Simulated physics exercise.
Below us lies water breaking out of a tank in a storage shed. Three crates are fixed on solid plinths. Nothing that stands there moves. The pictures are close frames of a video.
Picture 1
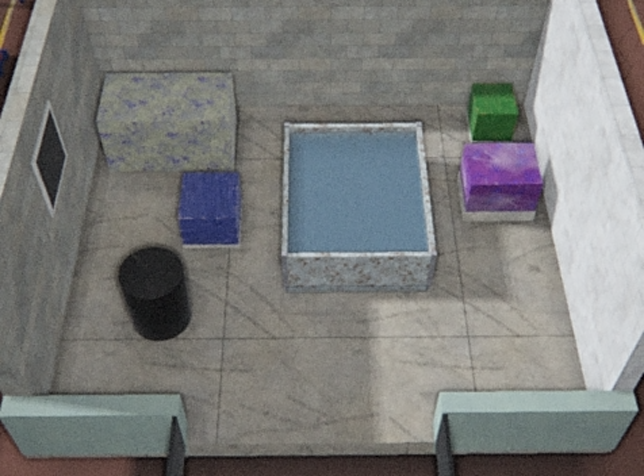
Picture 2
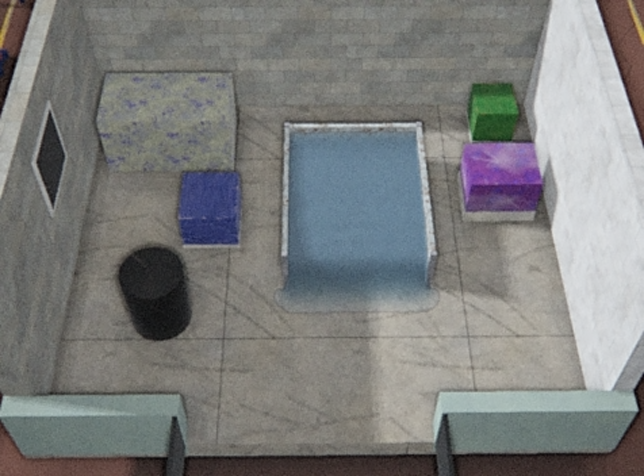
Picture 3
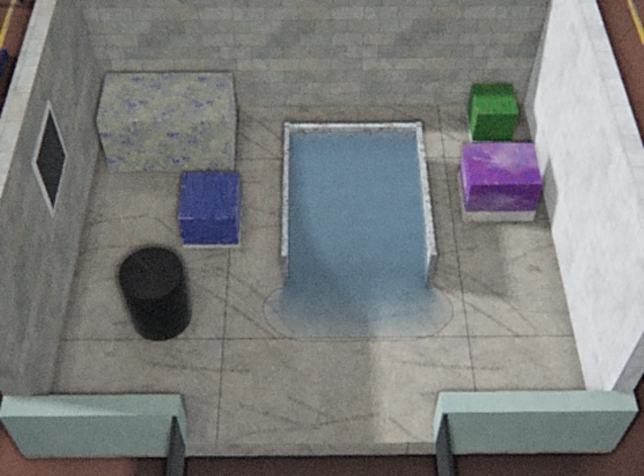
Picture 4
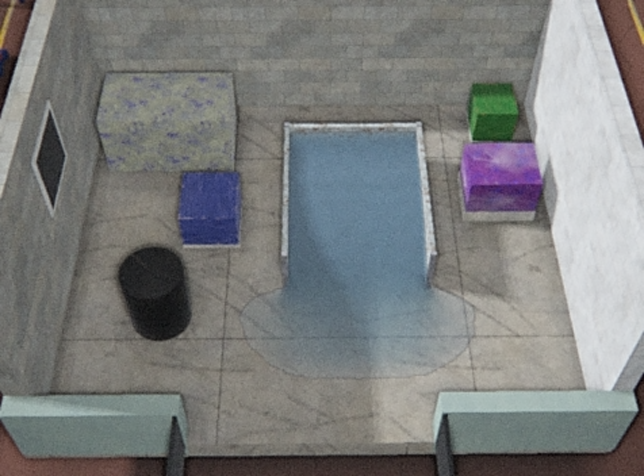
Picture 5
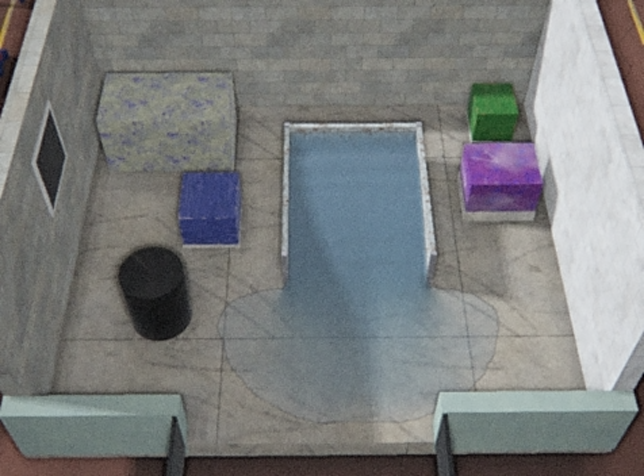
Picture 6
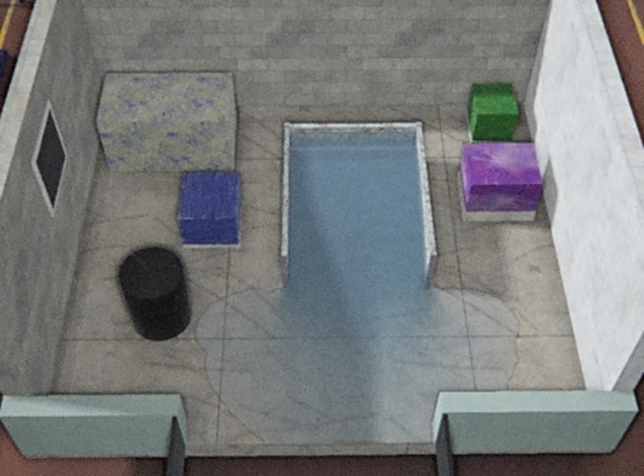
In a walled storage shed seen from above, a rectangular tank holds still blue water until its near side opens and water pours out, spreading across the stone floor in a widening pool toward the gap between low pale green walls.
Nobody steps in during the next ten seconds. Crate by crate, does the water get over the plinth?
One by one: The purple crate stays dry; the green crate gets wet; the blue crate stays dry.
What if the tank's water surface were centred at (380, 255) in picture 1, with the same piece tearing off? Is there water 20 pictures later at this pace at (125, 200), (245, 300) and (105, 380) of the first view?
As listed: Not flooded, free of water, no water.
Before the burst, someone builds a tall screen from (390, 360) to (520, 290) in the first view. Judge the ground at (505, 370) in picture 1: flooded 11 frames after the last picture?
At that place: Clear.
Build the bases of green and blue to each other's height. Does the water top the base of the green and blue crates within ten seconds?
The green one is topped, the blue one stays dry.
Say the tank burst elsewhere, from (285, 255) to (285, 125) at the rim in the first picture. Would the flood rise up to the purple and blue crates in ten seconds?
In short: Purple stays dry; blue ends up wet.
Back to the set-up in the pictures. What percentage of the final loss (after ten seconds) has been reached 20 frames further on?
About 70 per cent.
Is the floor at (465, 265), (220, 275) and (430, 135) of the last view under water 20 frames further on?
One after the other: Covered, dry, not flooded.
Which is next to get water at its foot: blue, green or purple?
I say the one in purple.
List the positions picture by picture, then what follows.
Still water in the tank at (356, 190), in the first frame.
The front is at (279, 294), out from the gap at (358, 275), in the second frame.
Water pours out at (357, 277) and has run to (274, 317), in the third frame.
The front is at (258, 342), out from the gap at (357, 278), in the fourth frame.
The front is at a hidden place, out from the gap at (357, 279), in the fifth frame.
The front is at a hidden place, out from the gap at (357, 279), in the sixth frame.
A moment on, water covers 30 % of the floor; the purple crate not reached, the green crate not reached, the blue crate not reached.
Next, water covers 35 % of the floor; the purple crate not reached, the green crate not reached, the blue crate not reached.
Then, water covers 50 % of the floor; the purple crate water round its plinth, the green crate not reached, the blue crate not reached.
Later, water covers 65 % of the floor; the purple crate water round its plinth, the green crate water round its plinth, the blue crate water round its plinth.
In the end, water covers 85 % of the floor; the purple crate stayed above the water, the green crate was topped, the blue crate stayed above the water.
